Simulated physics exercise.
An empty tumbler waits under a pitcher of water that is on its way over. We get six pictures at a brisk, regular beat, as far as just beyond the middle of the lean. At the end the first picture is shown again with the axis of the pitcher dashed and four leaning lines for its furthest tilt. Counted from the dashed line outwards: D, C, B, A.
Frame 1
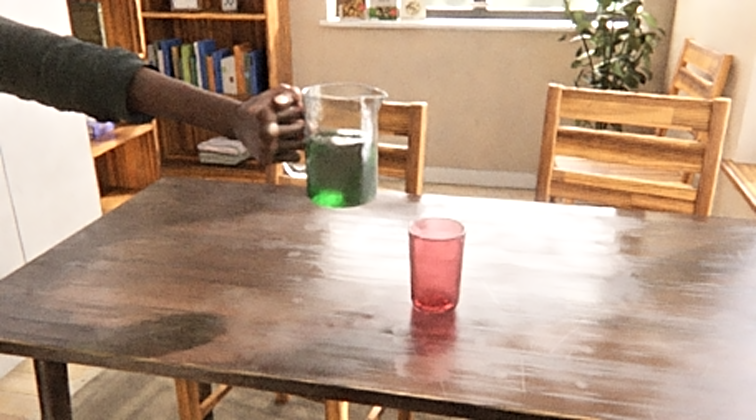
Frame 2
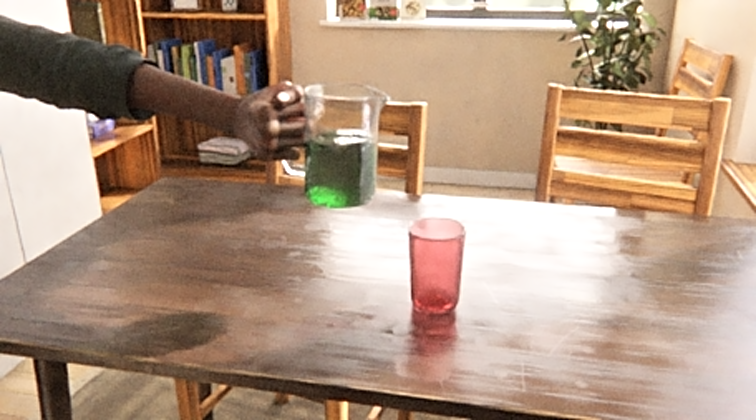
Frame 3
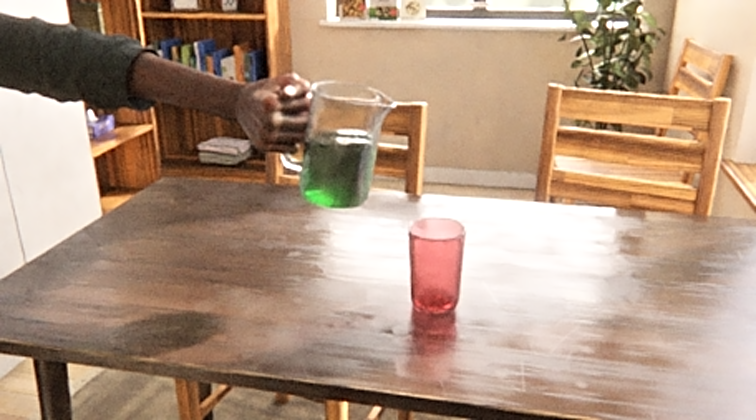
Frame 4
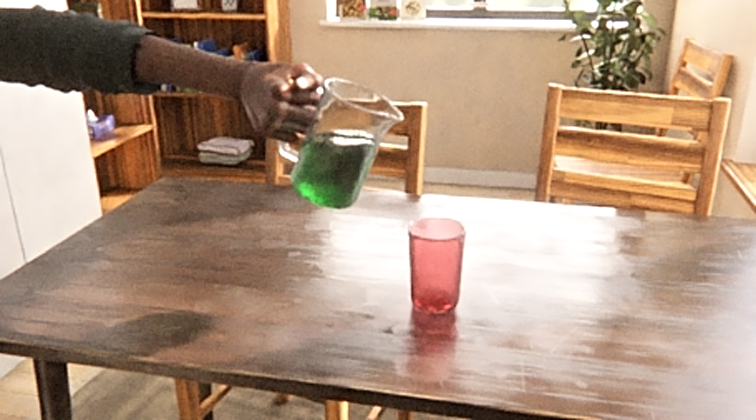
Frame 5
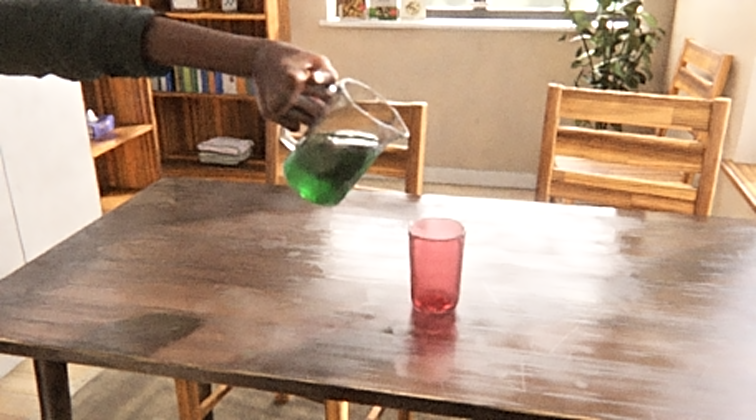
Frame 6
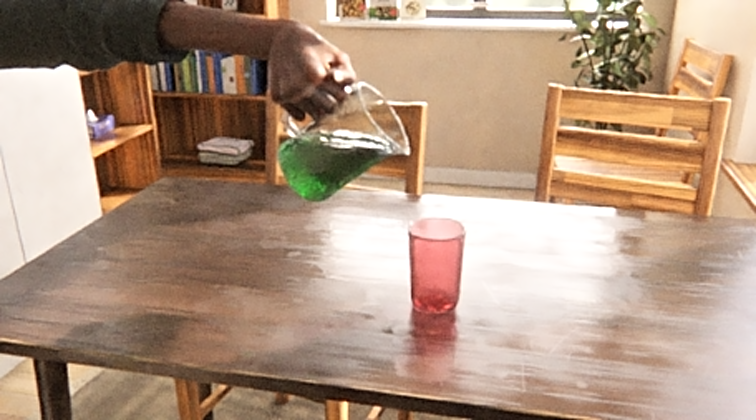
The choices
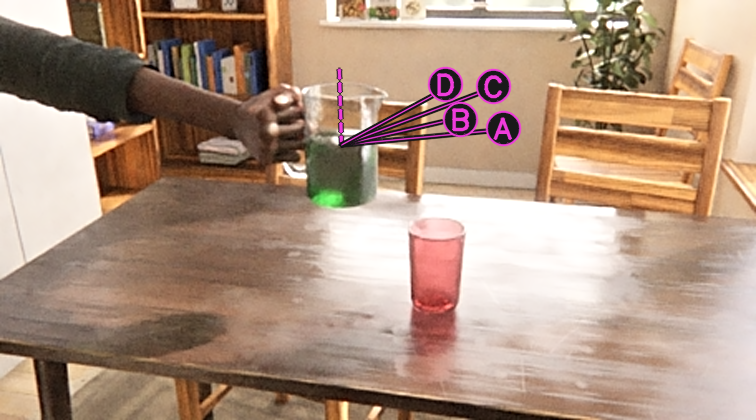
At first, a hand holds a clear glass pitcher of green liquid upright over a dark wooden table, to the left of an empty red tumbler. The hand then tilts the pitcher rightward, slightly and then steeply, and the liquid slants toward the lip, with none leaving it.
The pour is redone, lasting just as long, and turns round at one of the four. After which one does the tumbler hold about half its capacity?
B is best.
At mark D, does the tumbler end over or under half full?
Under half.
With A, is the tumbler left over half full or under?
Over half.
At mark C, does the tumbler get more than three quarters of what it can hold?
No, less.
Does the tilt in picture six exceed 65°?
No.
On the marked copy, A at (486, 131); B at (442, 121); C at (477, 93); D at (432, 95).
With A, the tumbler ends with about 72 % of what it can hold.
With B, the tumbler ends with about 50 % of what it can hold.
With C, the tumbler ends with about 29 % of what it can hold.
With D, the tumbler ends with about 12 % of what it can hold.
